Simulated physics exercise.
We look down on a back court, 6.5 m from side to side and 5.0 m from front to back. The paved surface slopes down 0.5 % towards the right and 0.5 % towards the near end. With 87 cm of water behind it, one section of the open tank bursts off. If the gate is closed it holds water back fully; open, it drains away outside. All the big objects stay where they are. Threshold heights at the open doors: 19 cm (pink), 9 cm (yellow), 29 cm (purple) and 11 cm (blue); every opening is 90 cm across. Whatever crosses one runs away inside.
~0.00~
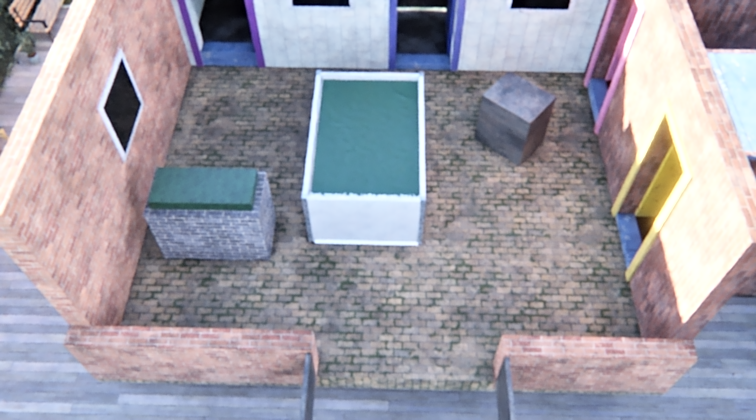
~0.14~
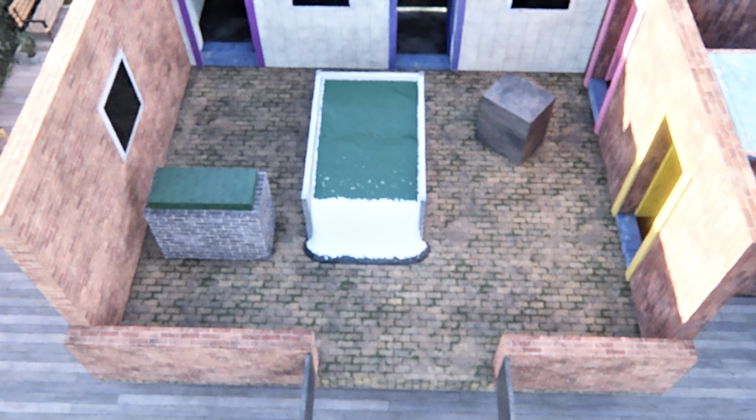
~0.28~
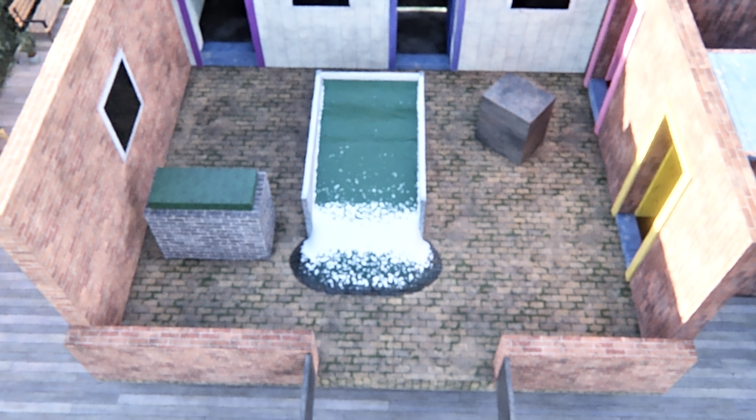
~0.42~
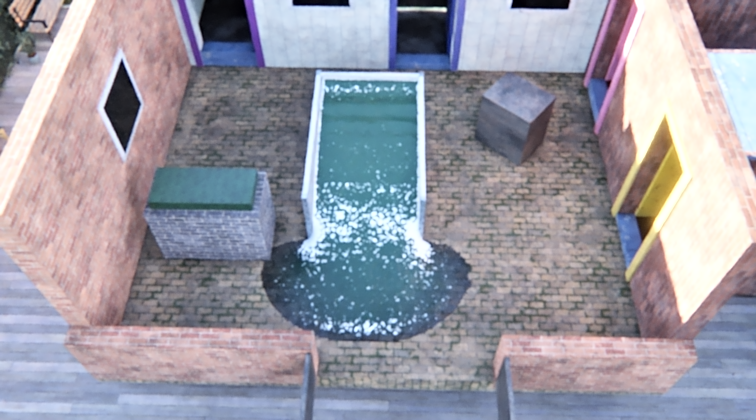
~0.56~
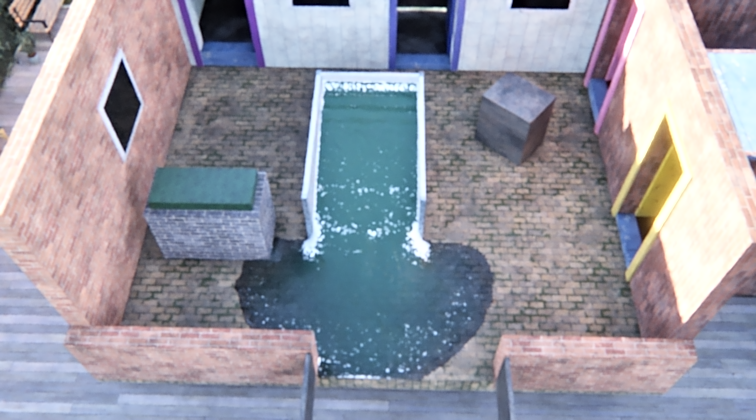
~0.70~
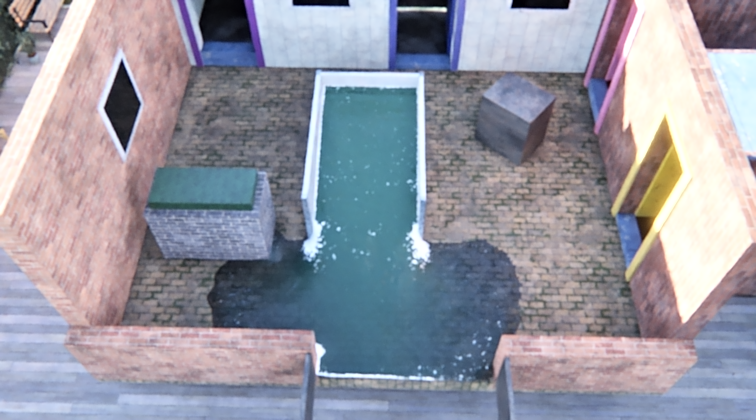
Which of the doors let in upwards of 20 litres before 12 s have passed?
Door by door: At the pink door it does not reach the limit; at the yellow door it stays under the limit; at the purple door it keeps below the limit; at the blue door it does not reach the limit.
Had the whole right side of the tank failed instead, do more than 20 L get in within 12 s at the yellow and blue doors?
Against that limit: Yellow above, blue below.
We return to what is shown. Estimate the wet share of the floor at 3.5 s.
About 50 per cent.
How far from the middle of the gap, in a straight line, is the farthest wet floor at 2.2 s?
About 3.8 m.
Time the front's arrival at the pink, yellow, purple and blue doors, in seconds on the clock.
Arrival: Pink 4.0 s, yellow 2.4 s, purple 3.4 s, blue 5.5 s.
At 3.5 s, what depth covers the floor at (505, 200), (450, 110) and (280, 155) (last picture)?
In that order: 0, 0 and 0 cm.
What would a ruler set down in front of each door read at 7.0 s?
Depths in cm: Pink 3, yellow 2, purple 4, blue 2.
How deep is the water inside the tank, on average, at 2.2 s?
Some 25 cm.
After 1.4 s water covers 25 % of the floor and is deepest (42 cm) near (307, 356); pink door not reached, yellow door not reached, purple door not reached, blue door not reached.
After 2.2 s water covers 30 % of the floor and is deepest (35 cm) near (129, 352); pink door not reached, yellow door not reached, purple door not reached, blue door not reached.
After 3.5 s water covers 50 % of the floor and is deepest (21 cm) near (139, 262); pink door not reached, yellow door 4 cm at the sill, 0 L in, purple door 4 cm at the sill, 0 L in, blue door not reached.
After 7.0 s water covers 75 % of the floor and is deepest (7 cm) near (114, 352); pink door 3 cm at the sill, 0 L in, yellow door 2 cm at the sill, 0 L in, purple door 4 cm at the sill, 0 L in, blue door 2 cm at the sill, 0 L in.
After 12.0 s water covers 95 % of the floor and is deepest (6 cm) near (606, 217); pink door 4 cm at the sill, 0 L in, yellow door 4 cm at the sill, 0 L in, purple door 1 cm at the sill, 0 L in, blue door 2 cm at the sill, 0 L in.
